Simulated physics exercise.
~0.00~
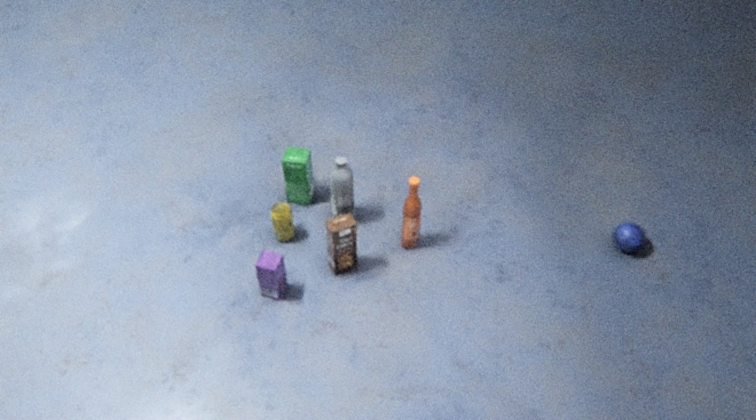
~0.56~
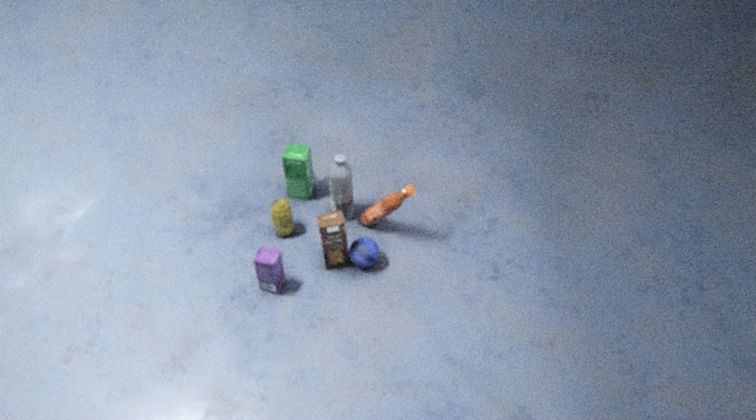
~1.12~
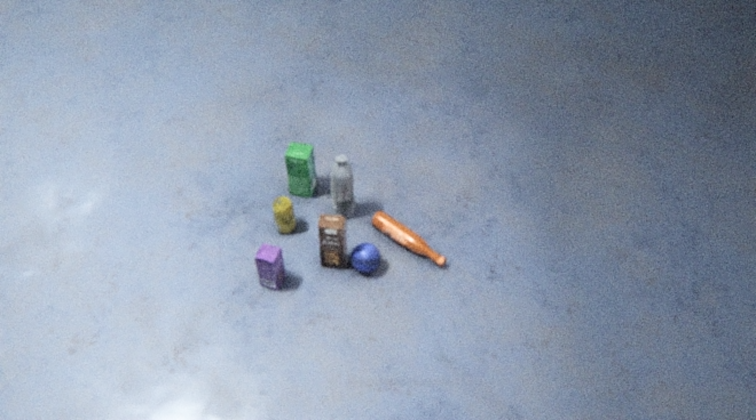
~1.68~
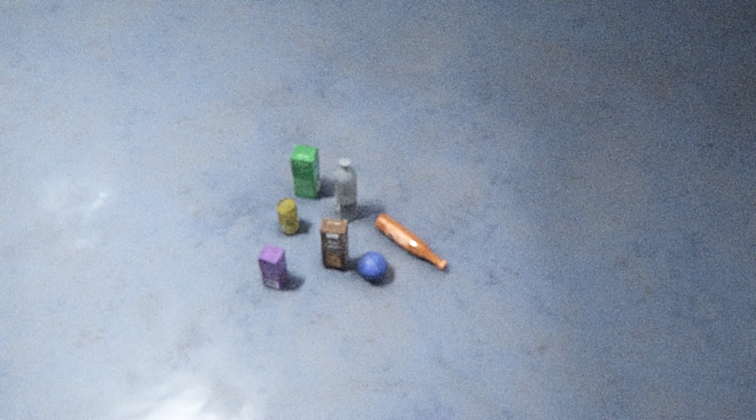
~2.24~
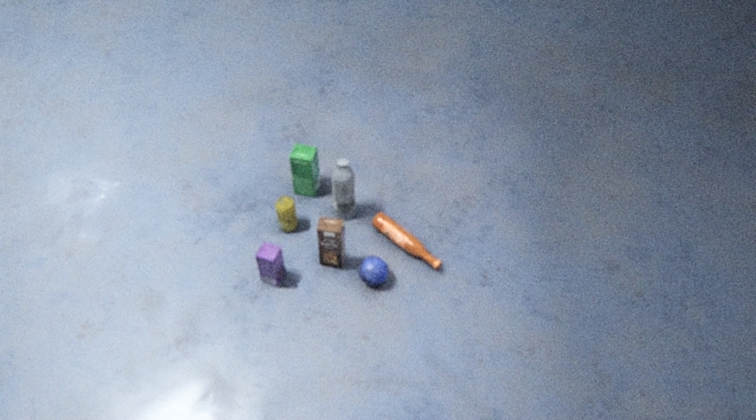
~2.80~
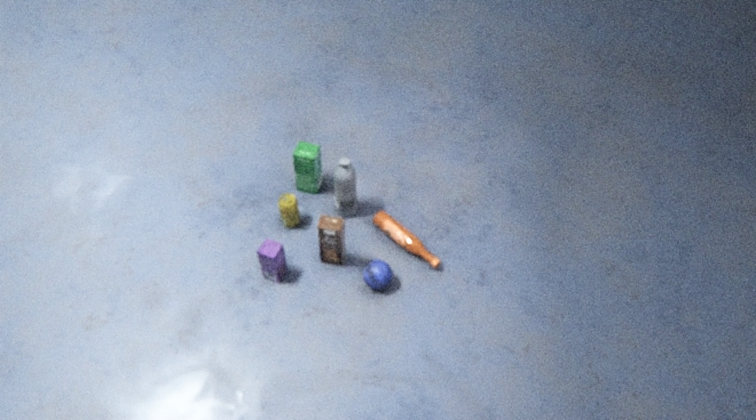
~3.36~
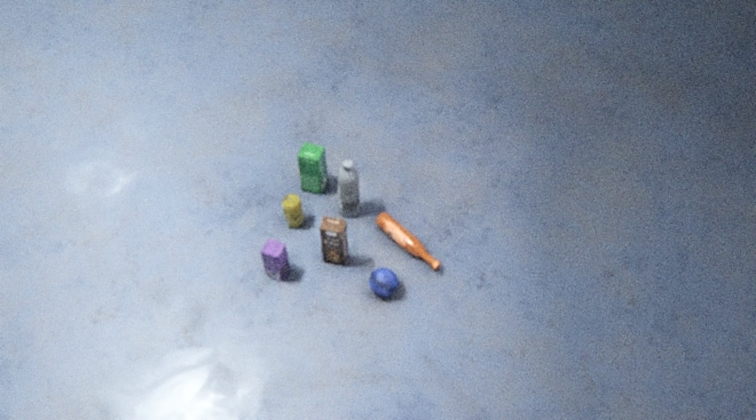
A blue ball starts well to the right of a loose cluster of six household items standing on a mottled blue-grey floor. It moves left into the group, ending up beside the brown carton, while the orange bottle leans sharply over to the right. The bottle then drops onto its side, its neck pointing down and to the right. The ball slowly drifts away from the brown carton, moving slightly right and toward the viewer. At the end, only the orange bottle lies flat, while the green, purple and brown cartons, grey bottle and yellow can remain upright.
